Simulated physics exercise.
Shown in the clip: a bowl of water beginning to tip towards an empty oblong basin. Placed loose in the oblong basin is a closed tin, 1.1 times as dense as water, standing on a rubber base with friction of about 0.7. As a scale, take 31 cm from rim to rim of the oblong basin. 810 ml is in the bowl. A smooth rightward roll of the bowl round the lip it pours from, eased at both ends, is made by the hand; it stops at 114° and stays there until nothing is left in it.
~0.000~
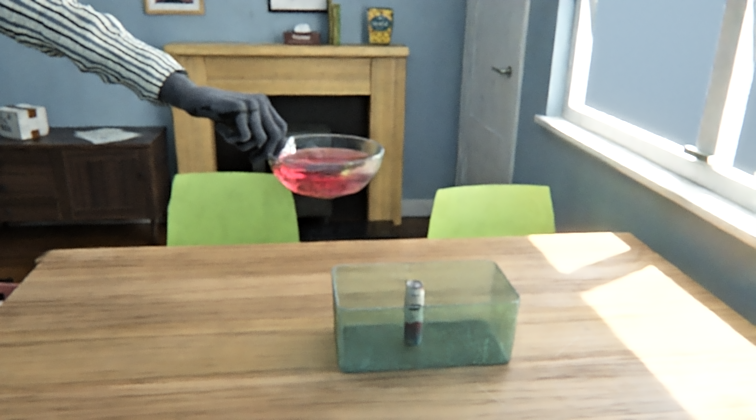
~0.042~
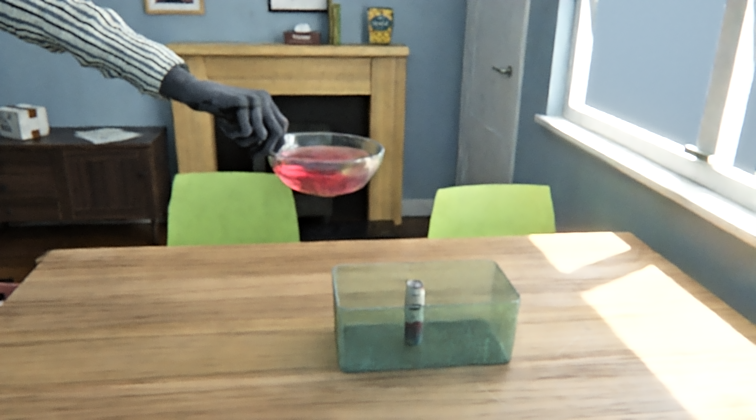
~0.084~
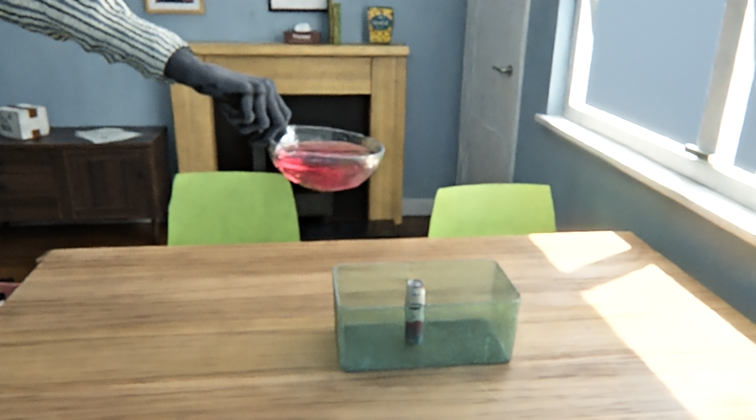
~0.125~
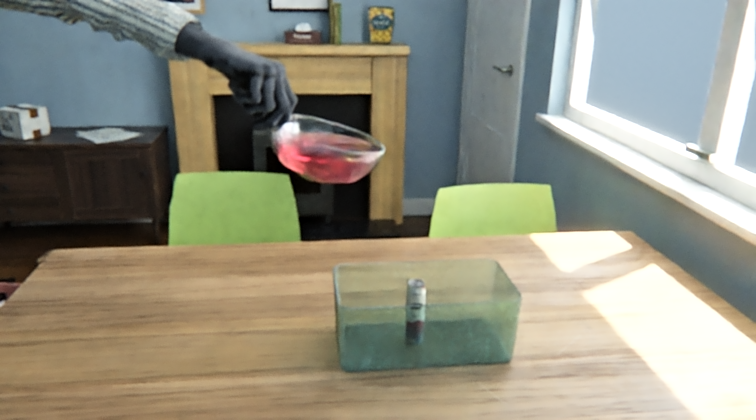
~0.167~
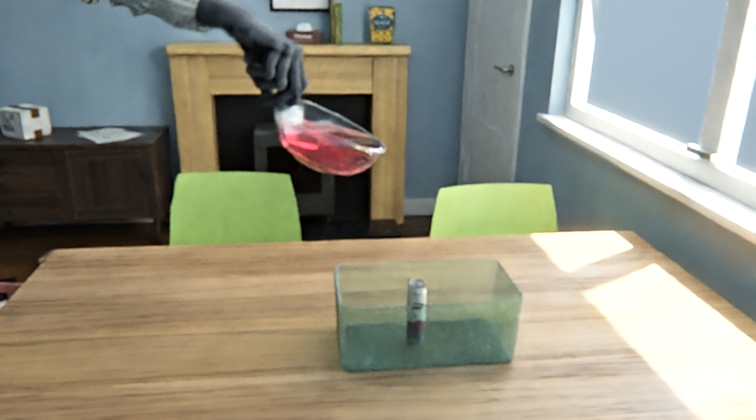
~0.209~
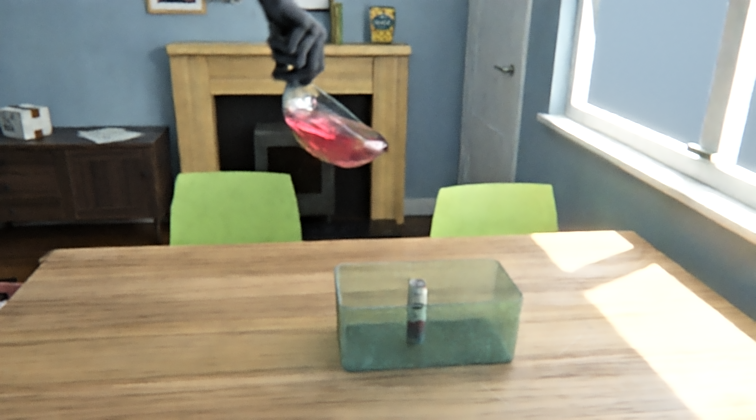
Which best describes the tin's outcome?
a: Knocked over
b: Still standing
a.
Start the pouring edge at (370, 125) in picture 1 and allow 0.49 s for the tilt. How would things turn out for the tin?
Then it tips over.
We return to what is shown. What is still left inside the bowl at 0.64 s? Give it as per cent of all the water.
Around 0 in a hundred is still there.
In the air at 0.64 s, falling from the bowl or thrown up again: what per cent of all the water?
About 10 per cent.
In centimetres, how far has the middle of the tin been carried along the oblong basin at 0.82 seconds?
The tin is about 3 cm from where it started.
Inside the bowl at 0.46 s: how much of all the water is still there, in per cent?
Around 12 percent.
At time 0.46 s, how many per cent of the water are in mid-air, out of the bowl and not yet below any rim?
About 86 per cent.
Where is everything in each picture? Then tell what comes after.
The first picture shows tilt 0°; pouring edge (383, 149); surface from (272, 161) to (378, 159); the oblong basin's rim runs from (334, 287) to (507, 280); the tin's top is at (415, 287).
The second picture shows tilt 2°; pouring edge (383, 149); surface from (272, 159) to (378, 158).
The third picture shows tilt 7°; pouring edge (383, 148); surface from (273, 152) to (379, 153).
The fourth picture shows tilt 15°; pouring edge (383, 148); surface from (275, 142) to (380, 148).
The fifth picture shows tilt 26°; pouring edge (384, 148); surface from (278, 127) to (383, 142).
The sixth picture shows tilt 38°; pouring edge (384, 148); surface from (285, 109) to (371, 133); 3 per cent is over the edge.
By 0.46 s the tilt is 108° and 12 per cent is still to pour; the tin stands where it began.
By 0.64 s the tilt is 114° and 0 per cent is still to pour; the tin stands where it began.
By 0.82 s the tilt is 114° and 0 per cent is still to pour; the tin leans 13°.
By 1.03 s the tilt is 114° and 1 per cent is still to pour; the tin leans 42°.
At rest the tin lies on its side.
